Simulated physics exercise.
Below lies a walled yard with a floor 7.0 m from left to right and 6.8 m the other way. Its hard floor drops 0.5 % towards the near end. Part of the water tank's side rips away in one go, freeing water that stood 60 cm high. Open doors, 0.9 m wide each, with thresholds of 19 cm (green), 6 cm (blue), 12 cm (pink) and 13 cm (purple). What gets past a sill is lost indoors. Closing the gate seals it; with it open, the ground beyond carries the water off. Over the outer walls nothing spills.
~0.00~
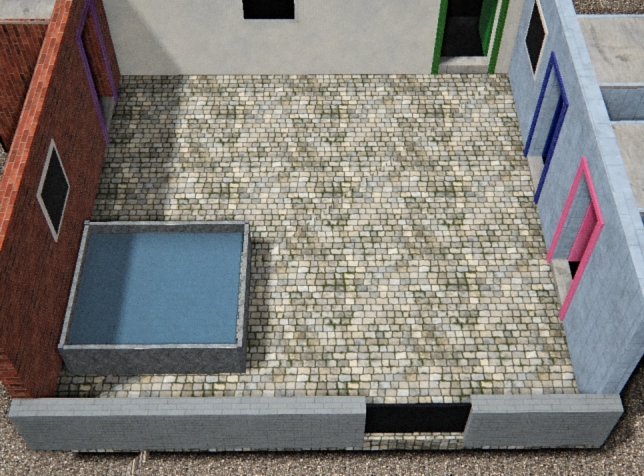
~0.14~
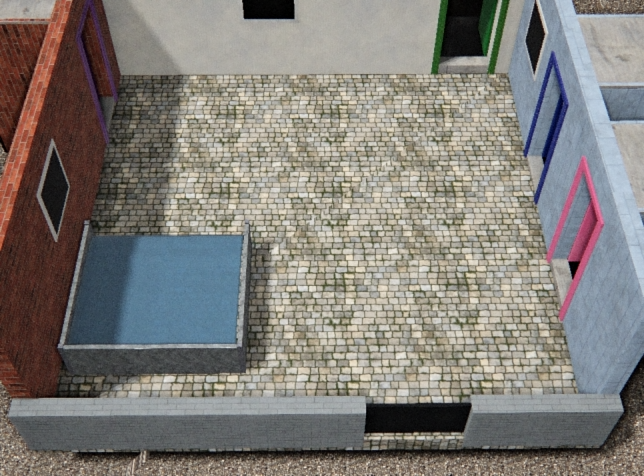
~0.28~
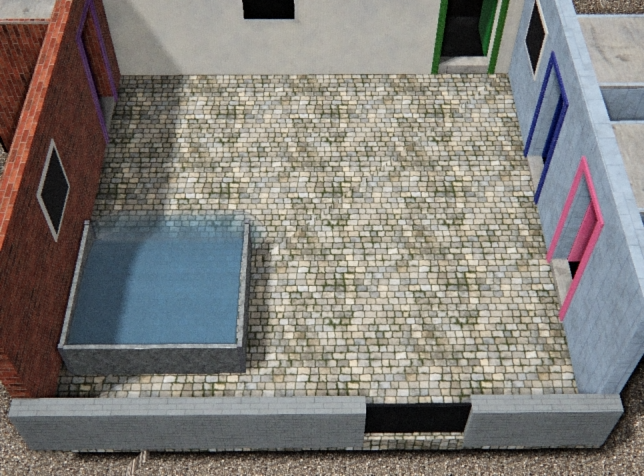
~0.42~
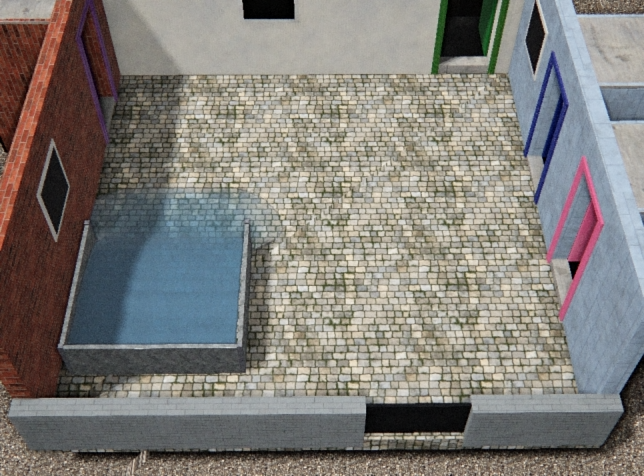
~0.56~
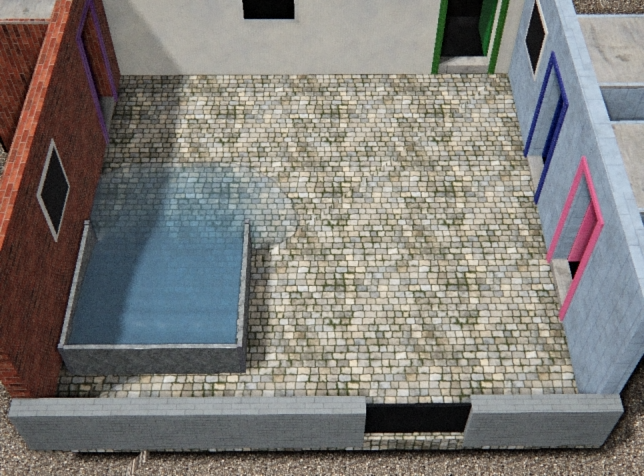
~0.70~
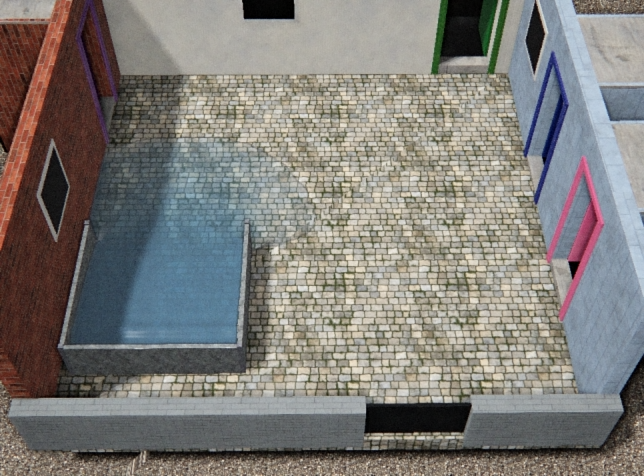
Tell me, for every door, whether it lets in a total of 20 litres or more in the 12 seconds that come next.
As I see it, green door: Within the allowance; blue door: Beyond the allowance; pink door: Within the allowance; purple door: Beyond the allowance.
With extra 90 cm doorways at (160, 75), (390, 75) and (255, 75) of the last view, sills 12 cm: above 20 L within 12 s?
More, less, more.
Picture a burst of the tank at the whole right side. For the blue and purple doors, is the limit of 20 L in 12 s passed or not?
The blue door comes out more than that and the purple door less than that.
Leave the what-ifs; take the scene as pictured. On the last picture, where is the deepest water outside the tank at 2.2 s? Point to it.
Spot: Approx. (141, 80).
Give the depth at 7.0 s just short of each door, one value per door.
In cm: Green 13, blue 12, pink 8, purple 7.
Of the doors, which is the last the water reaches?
That's the pink door.
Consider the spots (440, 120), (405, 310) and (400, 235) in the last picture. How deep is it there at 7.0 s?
First spot near 11 cm, second near 1 cm, third near 3 cm.
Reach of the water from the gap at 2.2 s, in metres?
That's near 4.8 m in a straight line.
After 1.4 s water covers 30 % of the floor and is deepest (24 cm) near (122, 248); green door not reached, blue door not reached, pink door not reached, purple door 9 cm at the sill, 0 L in.
After 2.2 s water covers 40 % of the floor and is deepest (42 cm) near (141, 80); green door not reached, blue door not reached, pink door not reached, purple door 13 cm at the sill, 0 L in.
After 3.5 s water covers 45 % of the floor and is deepest (27 cm) near (115, 108); green door 6 cm at the sill, 0 L in, blue door not reached, pink door not reached, purple door 21 cm at the sill, 20 L in.
After 7.0 s water covers 80 % of the floor and is deepest (16 cm) near (573, 420); green door 13 cm at the sill, 0 L in, blue door 12 cm at the sill, 37 L in, pink door 8 cm at the sill, 0 L in, purple door 7 cm at the sill, 55 L in.
After 12.0 s water covers 95 % of the floor and is deepest (16 cm) near (50, 424); green door 5 cm at the sill, 0 L in, blue door 6 cm at the sill, 63 L in, pink door 7 cm at the sill, 0 L in, purple door 3 cm at the sill, 55 L in.
